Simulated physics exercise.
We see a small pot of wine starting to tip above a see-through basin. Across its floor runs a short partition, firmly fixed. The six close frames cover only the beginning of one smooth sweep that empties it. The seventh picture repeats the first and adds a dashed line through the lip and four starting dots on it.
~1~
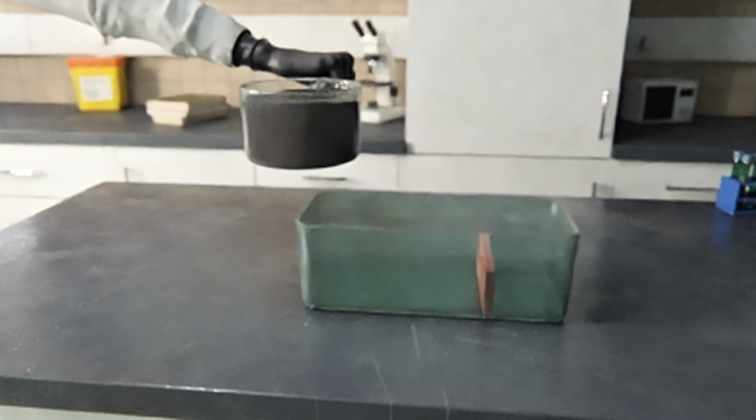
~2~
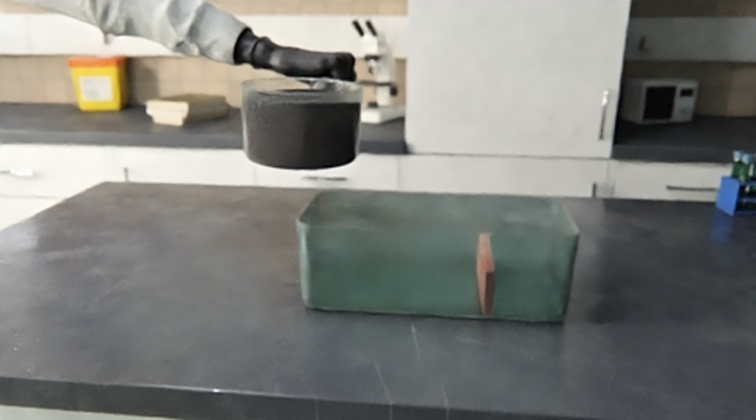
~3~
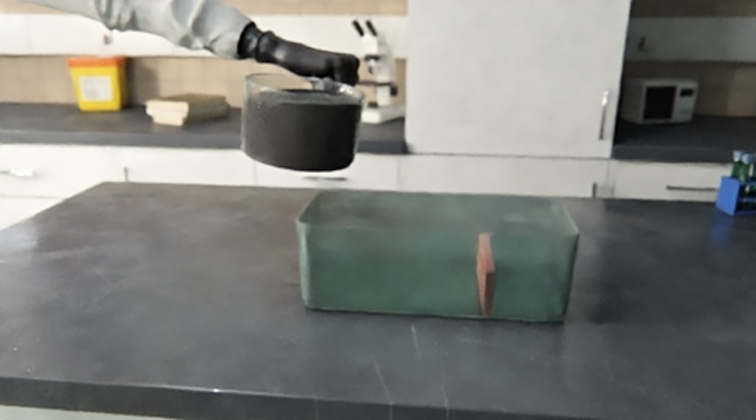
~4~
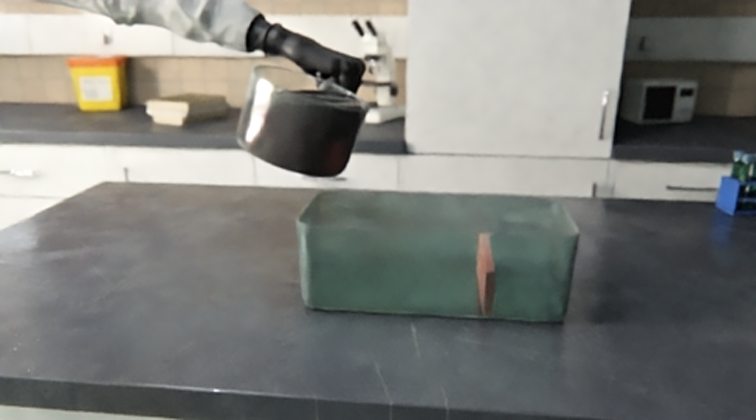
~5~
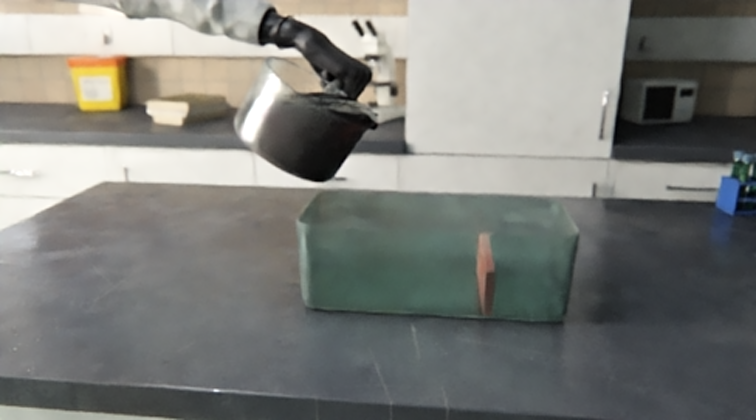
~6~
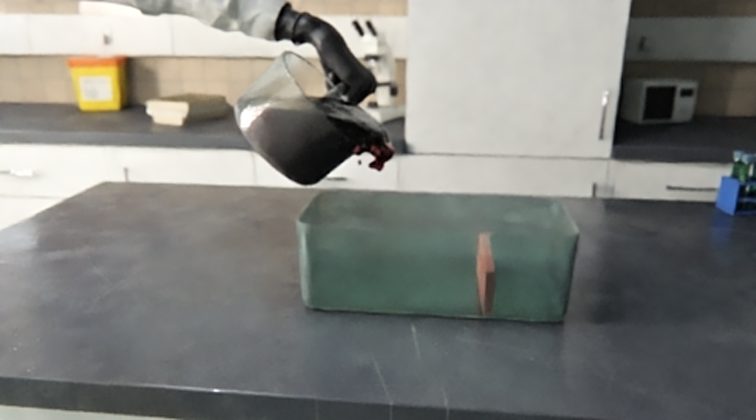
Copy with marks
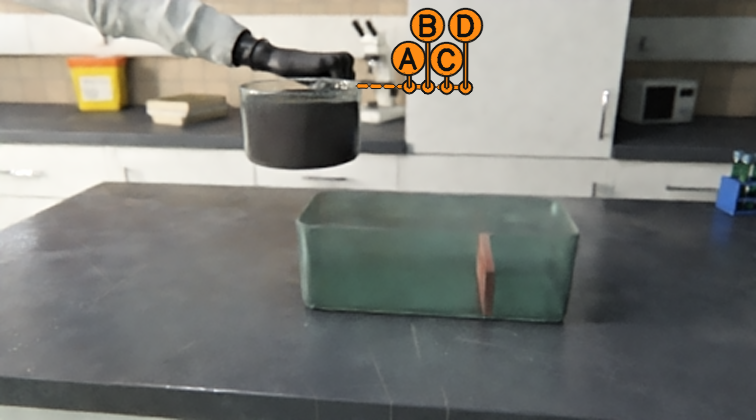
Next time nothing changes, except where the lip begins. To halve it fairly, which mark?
Choose D.
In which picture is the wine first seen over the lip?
In picture 5.
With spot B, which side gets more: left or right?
More ends on the left.
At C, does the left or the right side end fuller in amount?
More ends on the left.
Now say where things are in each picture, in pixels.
Upright, lip at (358, 85); basin from (303, 304) to (566, 318); top of the wall at (487, 250); nothing has left yet.
Tipped about 2°, lip at (360, 88); nothing has left yet.
Tipped about 9°, lip at (363, 95); nothing has left yet.
Tipped about 20°, lip at (367, 107); nothing has left yet.
Tipped about 33°, lip at (369, 123); wine is over the lip, down to (373, 127).
Tipped about 48°, lip at (366, 141); wine is over the lip, down to (380, 168).
On the marked copy, A at (409, 86); B at (427, 87); C at (446, 87); D at (465, 87).
Choosing A, about 83 % ends left of the wall and 9 % right of it; 8 % is lost outside.
Choosing B, about 74 % ends left of the wall and 15 % right of it; 11 % is lost outside.
Choosing C, about 65 % ends left of the wall and 29 % right of it; 6 % is lost outside.
Choosing D, about 49 % ends left of the wall and 45 % right of it; 6 % is lost outside.
